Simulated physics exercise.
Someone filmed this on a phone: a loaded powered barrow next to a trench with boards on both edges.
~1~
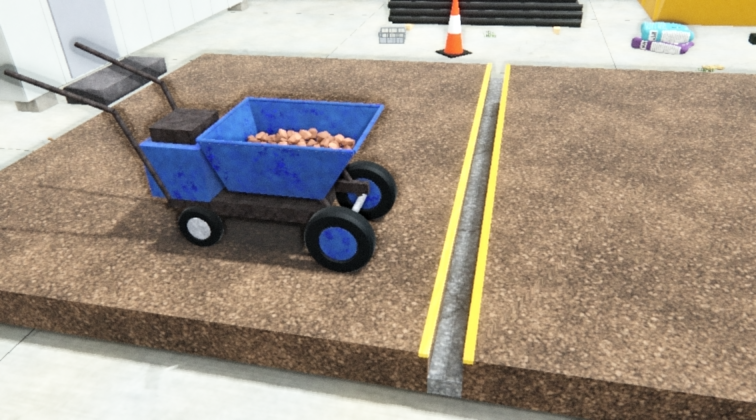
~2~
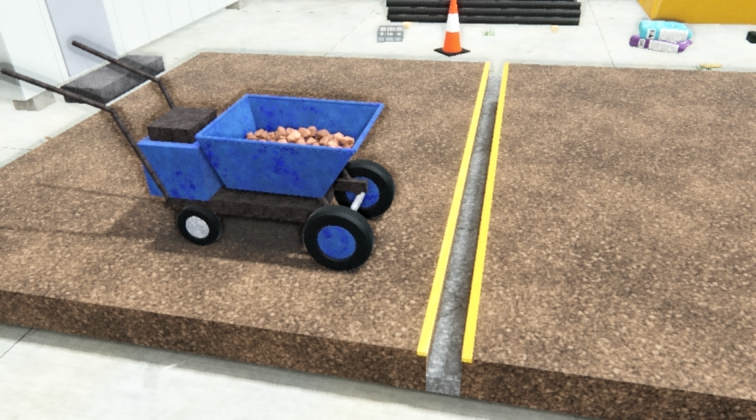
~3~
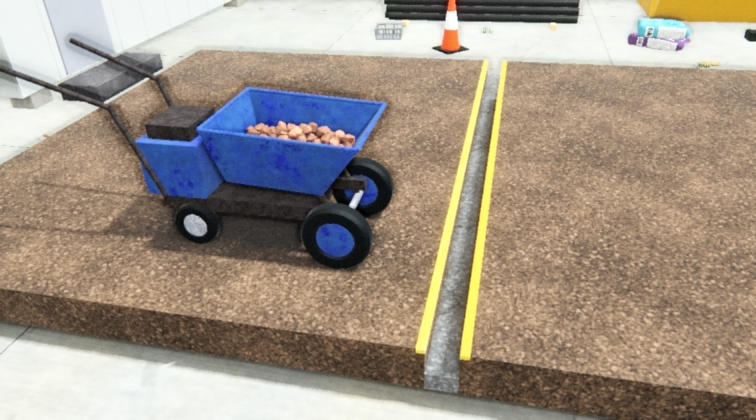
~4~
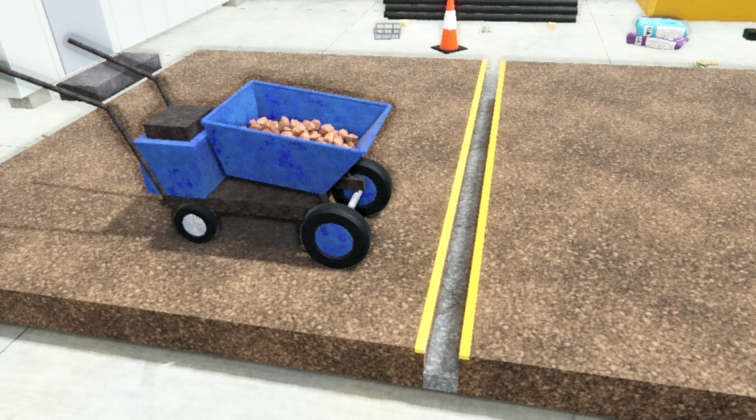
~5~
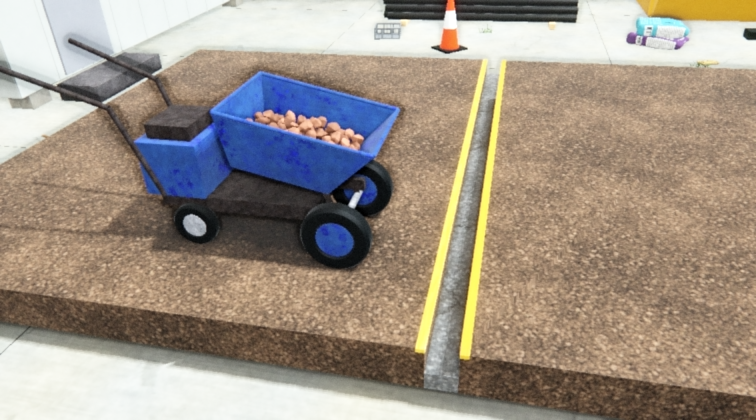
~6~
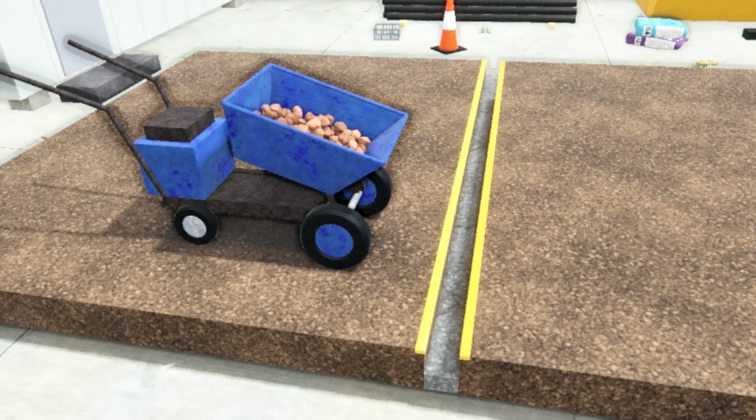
A blue cart loaded with reddish-brown lumps stood on brown ground, left of a narrow trench edged in yellow, and then its skip gradually tilted toward the right while the wheels stayed put.
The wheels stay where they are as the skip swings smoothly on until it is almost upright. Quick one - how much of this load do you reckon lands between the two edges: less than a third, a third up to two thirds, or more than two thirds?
I reckon it's the middle case, with the trench getting one-third to two-thirds.
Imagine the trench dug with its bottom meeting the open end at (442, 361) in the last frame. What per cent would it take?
Something like 40 %.
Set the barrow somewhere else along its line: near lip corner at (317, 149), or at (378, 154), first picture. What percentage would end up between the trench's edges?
Some 60 in a hundred, then some 20 in a hundred.
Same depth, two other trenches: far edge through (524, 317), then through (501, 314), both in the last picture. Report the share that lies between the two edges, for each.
The first try comes out at 100 percent and the second at 100 percent.
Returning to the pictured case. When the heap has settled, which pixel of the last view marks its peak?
The peak rests near (490, 239).
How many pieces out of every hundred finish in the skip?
0 per cent, roughly.
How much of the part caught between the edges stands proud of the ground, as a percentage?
I'd say around 20 percent.
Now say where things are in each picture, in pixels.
The first picture shows lip of the skip at (354, 152), level; top of the load at (295, 154), lumps of rubble; first edge of the trench at (434, 309); far edge at (474, 314), the trench under half as wide as the skip, and about as deep as wide.
The second picture shows lip of the skip at (354, 151), level; top of the load at (285, 148).
The third picture shows lip of the skip at (357, 151), tipped barely; top of the load at (286, 143).
The fourth picture shows lip of the skip at (363, 153), tipped a little; top of the load at (267, 135).
The fifth picture shows lip of the skip at (373, 157), tipped a little; top of the load at (270, 133).
The sixth picture shows lip of the skip at (383, 164), tipped clearly; top of the load at (282, 124); first edge of the trench at (430, 305); far edge at (471, 310).
Soon, skip tipped steeply; all in the skip.
A while on, skip tipped right over; most in the skip; a small part in or heaped over the trench; a small part beyond it; a stray few falling.
Towards the end, skip tipped right over; a stray few in the skip; a stray few short of the trench; about half in or heaped over the trench; about half beyond it.
Finally, skip tipped right over; about half in or heaped over the trench; about half beyond it.
